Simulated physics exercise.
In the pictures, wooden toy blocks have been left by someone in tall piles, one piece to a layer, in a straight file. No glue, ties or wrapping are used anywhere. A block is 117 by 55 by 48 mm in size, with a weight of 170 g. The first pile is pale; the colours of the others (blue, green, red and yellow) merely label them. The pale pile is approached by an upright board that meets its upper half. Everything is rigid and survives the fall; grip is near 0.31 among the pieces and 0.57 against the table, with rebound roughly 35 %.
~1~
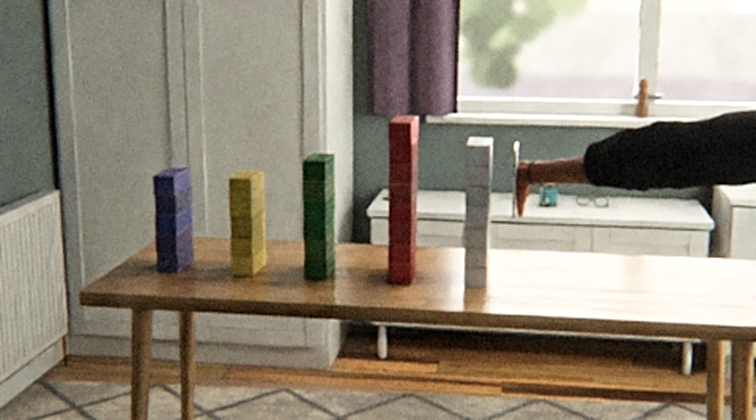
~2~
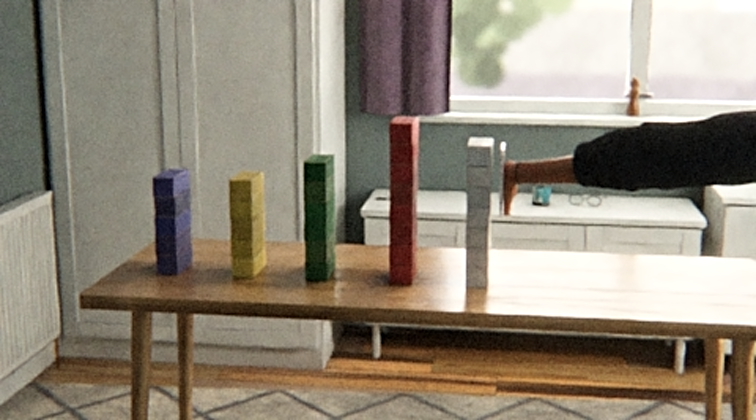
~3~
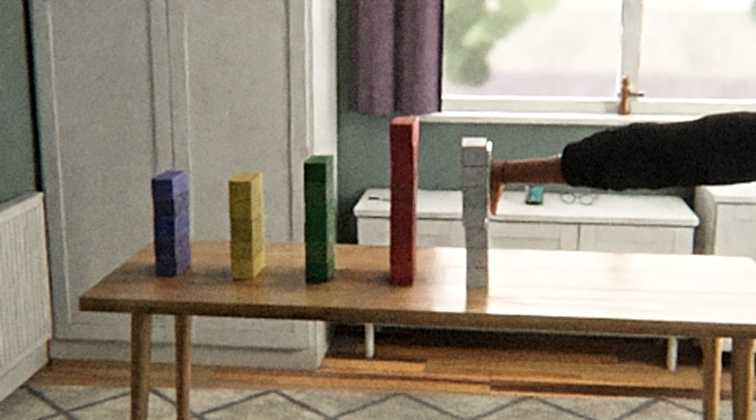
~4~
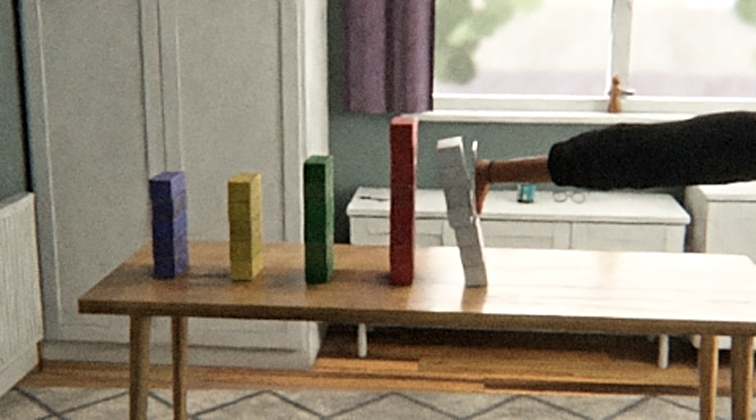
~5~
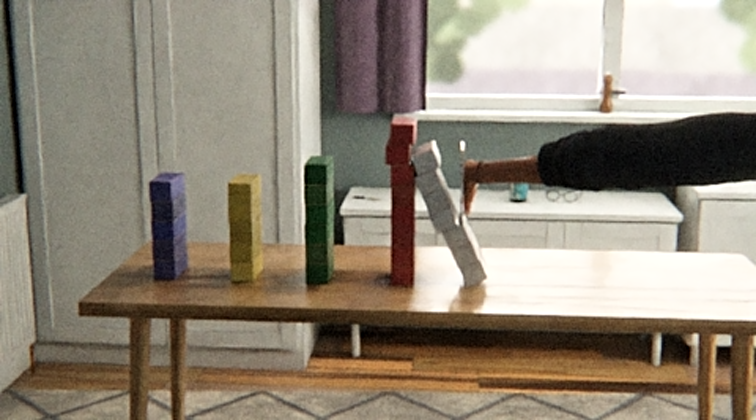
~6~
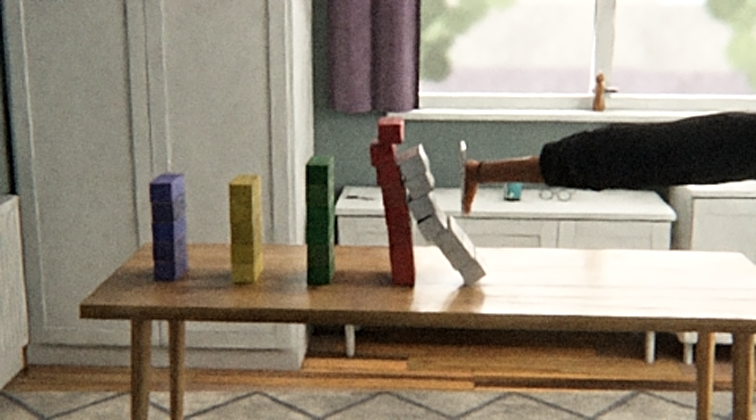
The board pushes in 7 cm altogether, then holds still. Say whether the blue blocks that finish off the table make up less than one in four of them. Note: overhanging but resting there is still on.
No, they make up more than one in four.
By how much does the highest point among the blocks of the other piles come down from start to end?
Drop: Around 20 cm.
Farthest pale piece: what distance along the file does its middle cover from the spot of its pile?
Around 32 centimetres.
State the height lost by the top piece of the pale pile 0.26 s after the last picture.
Roughly 12 cm.
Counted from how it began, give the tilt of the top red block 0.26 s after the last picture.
Close to 15° of tilt compared with the start.
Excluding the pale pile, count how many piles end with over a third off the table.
1 of them.
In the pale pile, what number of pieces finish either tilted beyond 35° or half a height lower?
7 of them.
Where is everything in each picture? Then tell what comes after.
In the first frame (we follow the side turned to the camera; the camera moves round a little), board (515, 175) 54 mm short; top blue block (164, 186); top red block (400, 133); no other piece has moved.
In the second frame, board (502, 175) 22 mm short; top blue block (163, 188).
In the third frame, board (488, 175) 11 mm in; top blue block (162, 189).
In the fourth frame, board (474, 175) 43 mm in, top of the pale pile leaning 10°; top blue block (160, 190); no other piece has moved.
In the fifth frame, board (462, 175) 7 cm in, top of the pale pile leaning 22°; top blue block (160, 192); one has shifted.
In the sixth frame, board (463, 175) 7 cm in, stopped, top of the pale pile leaning 26°; top blue block (160, 193); top red block (390, 134) tipped 3°; steepest lean 5°, the block at (388, 176); 8 stirred so far.
Then, 0.26 s on from the sixth picture, 7 of the pale pile down; none of the 5 blue blocks off the table (0 of 24 in all colours); top blue block unmoved; top red block tipped 14°, 38 mm lower.
Then, 0.60 s on from the sixth picture, 7 of the pale pile down; none of the 5 blue blocks off the table (0 of 24 in all colours); top blue block tipped 4°; top green block tipped 23°, 11 cm lower.
Finally, 7 of the pale pile down; 3 of the 5 blue blocks off the table (3 of 24 in all colours); top blue block on its side; top yellow block tipped 53°, 11 cm lower. That is 60 per cent. Seen by the last camera, middles, top yellow block near (167, 231).
